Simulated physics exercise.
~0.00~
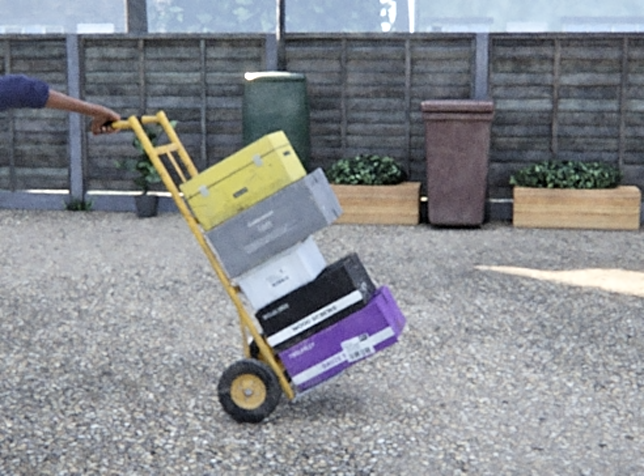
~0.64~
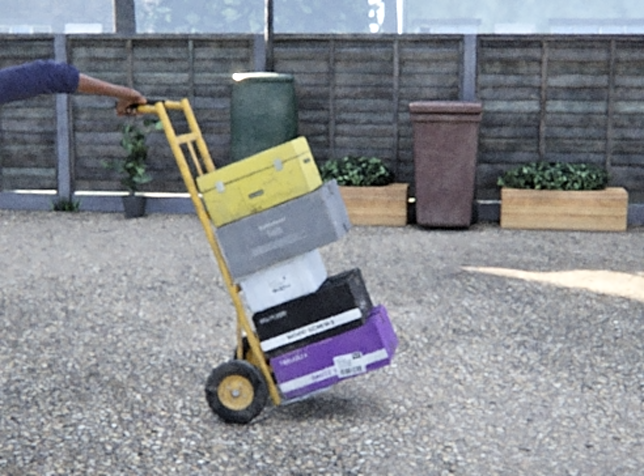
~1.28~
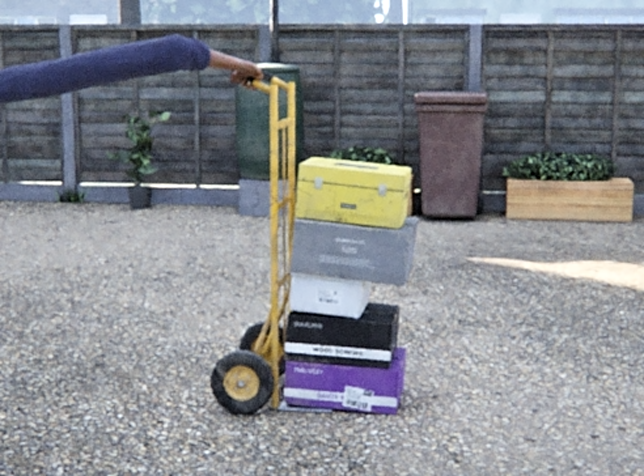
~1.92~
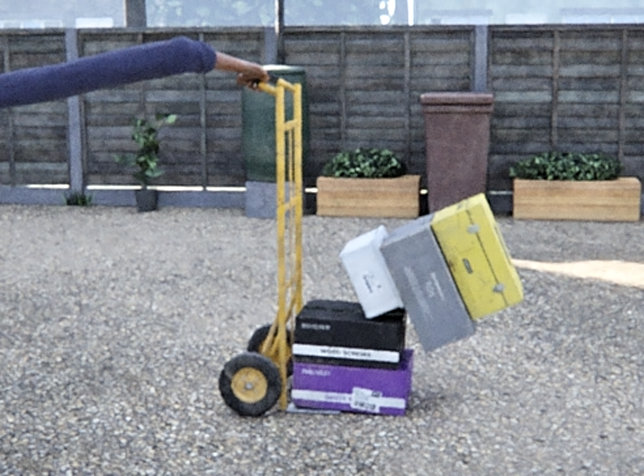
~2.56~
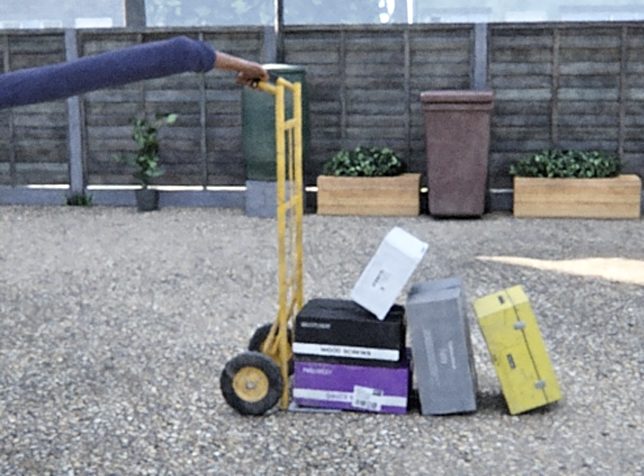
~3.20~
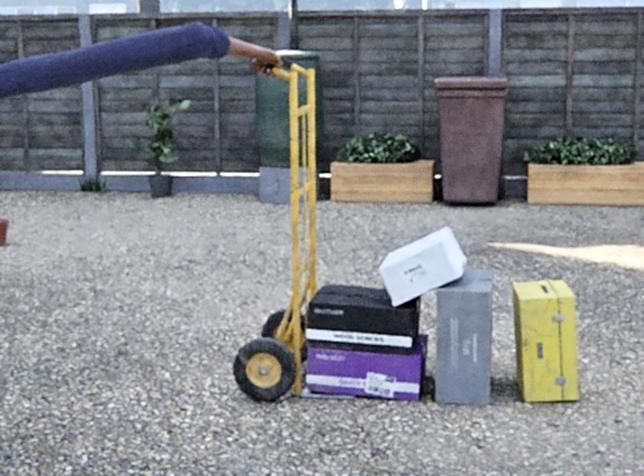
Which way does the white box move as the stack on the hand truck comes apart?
The white box moves to the right, tipping over toward the fallen grey box.
A hand truck is stood upright by hand, and three boxes topple, two onto the gravel.
